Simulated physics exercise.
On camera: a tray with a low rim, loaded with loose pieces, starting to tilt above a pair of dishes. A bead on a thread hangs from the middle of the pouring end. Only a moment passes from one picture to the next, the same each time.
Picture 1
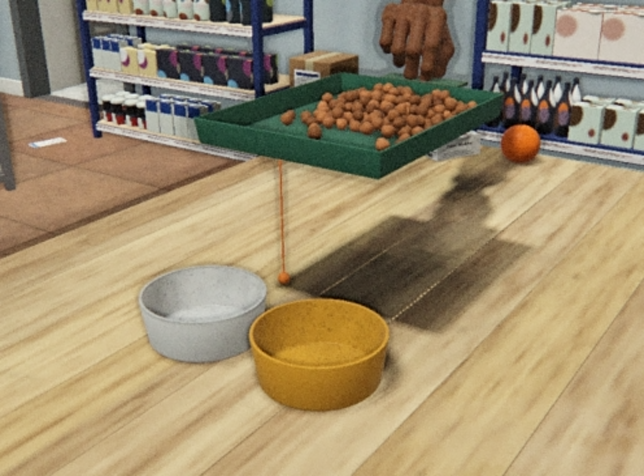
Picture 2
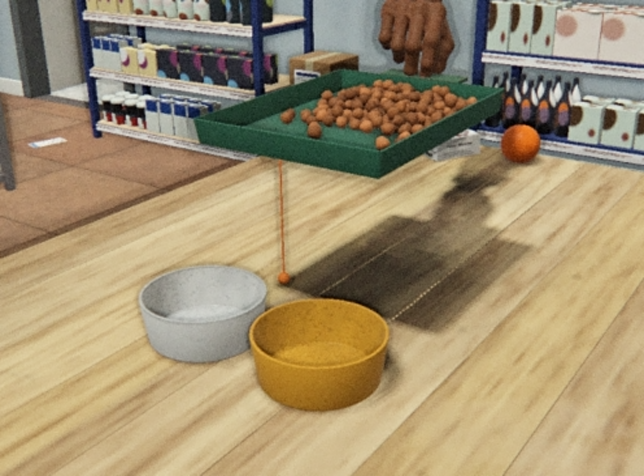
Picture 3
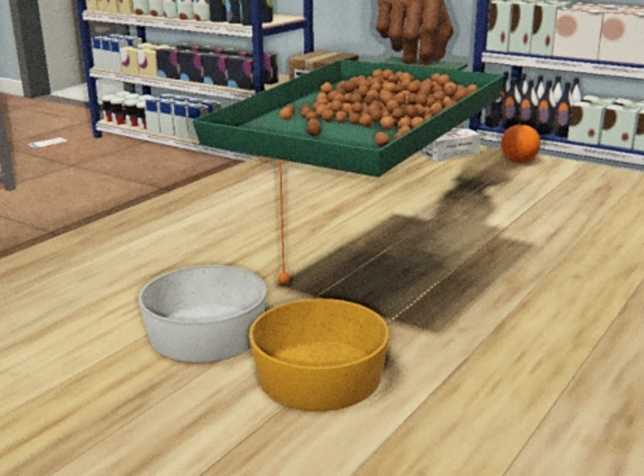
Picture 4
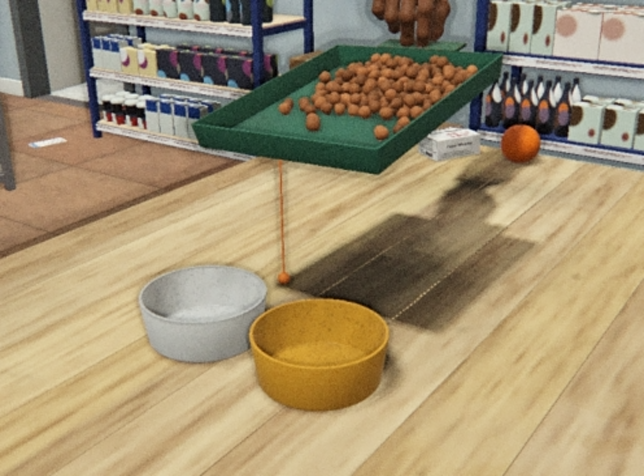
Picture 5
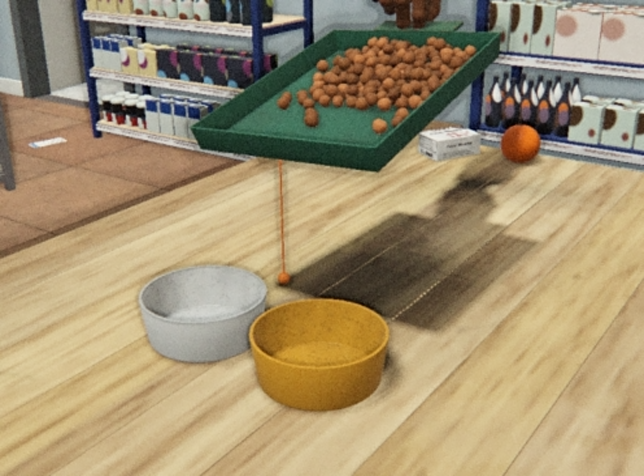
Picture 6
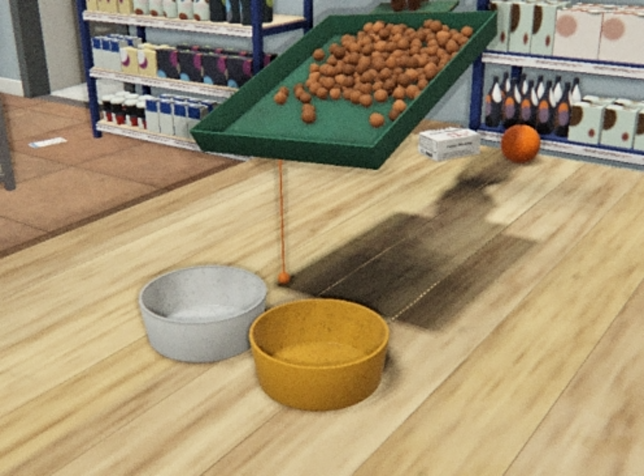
A green tray of round brown hazelnuts tilts slowly above a pale wooden surface in a shop-like room with stocked shelves, seen from slightly above by a still camera. A grey dish sits left of a mustard-yellow one, near an orange bead on a thread, with an orange ball behind. The tray's far side rises, its near left corner lowest, while a brown hand behind lifts out of view.
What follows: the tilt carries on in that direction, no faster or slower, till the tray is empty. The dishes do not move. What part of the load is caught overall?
They take the larger part between them.
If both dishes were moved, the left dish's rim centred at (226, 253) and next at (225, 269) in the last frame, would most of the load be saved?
At the first place the smaller part, at the second below a half.
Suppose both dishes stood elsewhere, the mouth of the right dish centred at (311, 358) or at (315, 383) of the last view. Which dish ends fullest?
At the first place the left dish, at the second the left dish.
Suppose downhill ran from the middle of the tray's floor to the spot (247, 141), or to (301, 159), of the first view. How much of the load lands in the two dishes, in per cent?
Roughly 70 per cent, and 70 per cent.
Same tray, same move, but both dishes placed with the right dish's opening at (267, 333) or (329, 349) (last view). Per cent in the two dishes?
In turn 80 and 60 in a hundred.
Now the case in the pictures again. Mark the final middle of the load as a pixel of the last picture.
At about (200, 338).
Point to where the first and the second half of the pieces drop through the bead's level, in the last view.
First near (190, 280), later near (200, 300).
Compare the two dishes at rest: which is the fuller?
More ends in the left-hand dish.
Shortly afterwards, tray tipped steeply; all but a few on the tray; only a few outside both; a little in the air.
Next, tray tipped right over; the bulk on the tray; only a few in the right dish; a little in the left dish; a little outside both.
Some moments later, tray tipped past a quarter turn; a little in the right dish; near two thirds in the left dish; near a third outside both.
In the end, tray tipped past a quarter turn; a little in the right dish; near two thirds in the left dish; near a third outside both.
